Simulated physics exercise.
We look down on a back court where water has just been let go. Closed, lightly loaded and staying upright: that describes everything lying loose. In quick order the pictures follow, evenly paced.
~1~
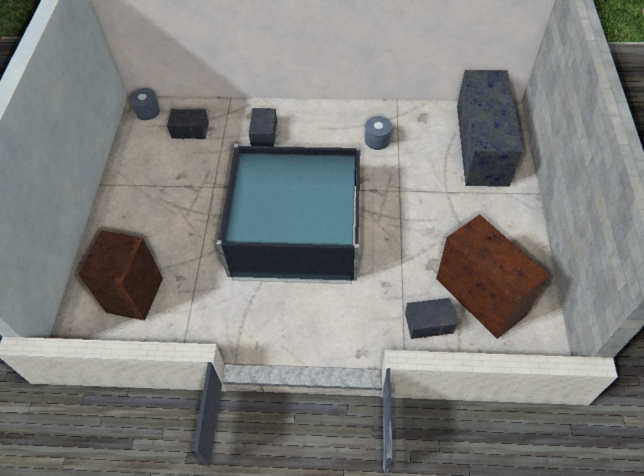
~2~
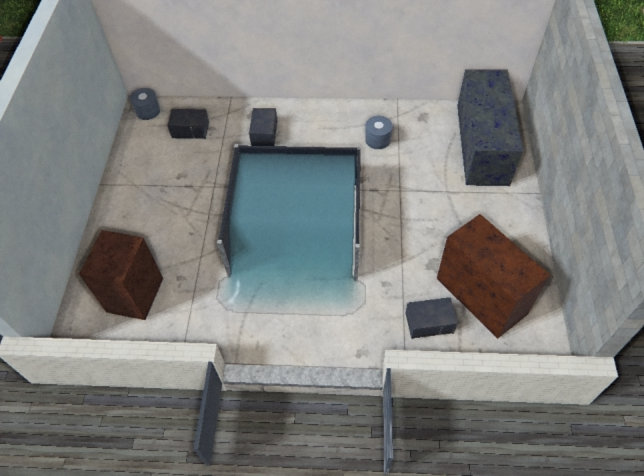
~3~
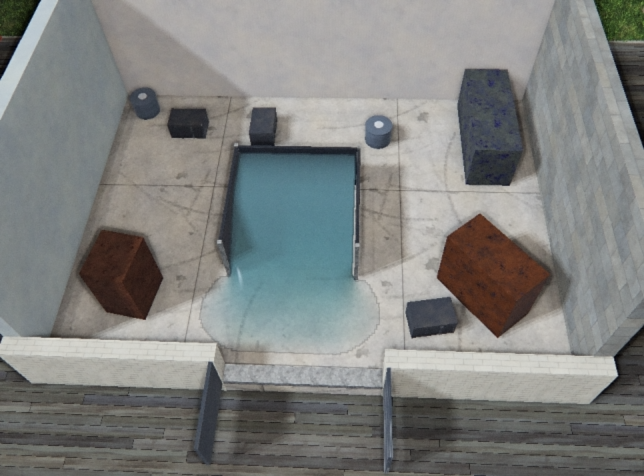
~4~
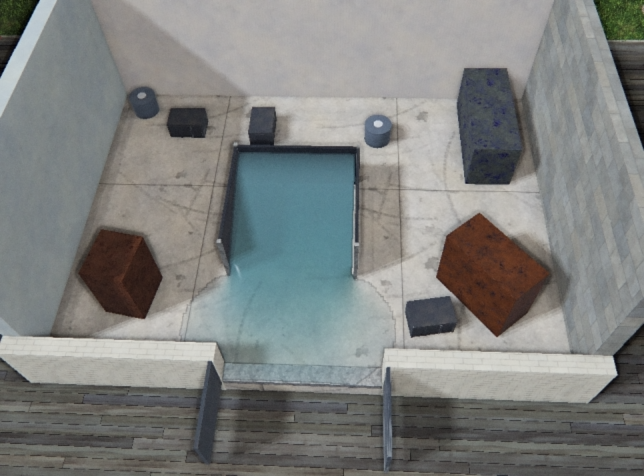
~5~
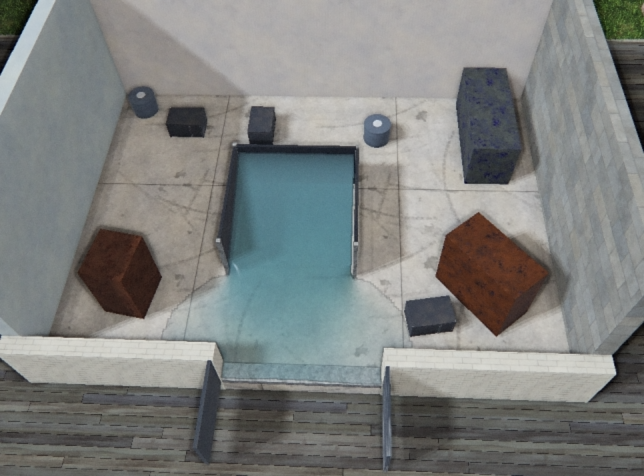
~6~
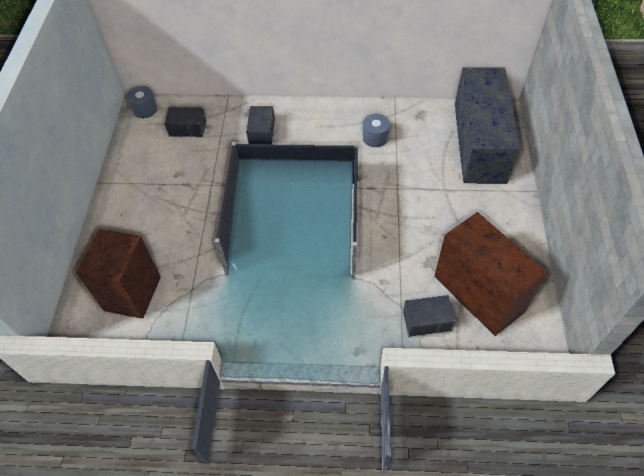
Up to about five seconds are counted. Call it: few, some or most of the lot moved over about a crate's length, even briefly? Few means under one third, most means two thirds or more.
Few.
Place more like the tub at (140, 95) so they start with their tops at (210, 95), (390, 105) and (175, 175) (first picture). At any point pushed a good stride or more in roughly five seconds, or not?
In sequence: Hardly budges; hardly budges; hardly budges.
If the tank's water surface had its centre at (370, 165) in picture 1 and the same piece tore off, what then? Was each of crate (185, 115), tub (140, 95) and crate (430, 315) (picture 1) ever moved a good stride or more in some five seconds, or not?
Taking them in turn: Kept near its start; kept near its start; got sent well off.
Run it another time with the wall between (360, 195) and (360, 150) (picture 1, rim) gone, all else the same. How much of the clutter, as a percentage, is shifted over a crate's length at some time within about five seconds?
Close to 0 %.
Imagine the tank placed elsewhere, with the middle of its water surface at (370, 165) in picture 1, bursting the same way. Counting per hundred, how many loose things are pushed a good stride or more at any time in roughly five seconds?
My answer would be about 20 in a hundred.
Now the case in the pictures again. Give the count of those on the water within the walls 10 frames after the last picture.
Count: 0.
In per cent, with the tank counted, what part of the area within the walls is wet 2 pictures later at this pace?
My estimate is about 25 per cent.
A moment on, 0 of 5 are well off their spots; 0 afloat.
Next, 0 of 5 are well off their spots; 0 afloat.
Later, 0 of 5 are well off their spots; 0 afloat.
In the end, 0 of 5 are well off their spots, and 0 have been at some point; 0 afloat.
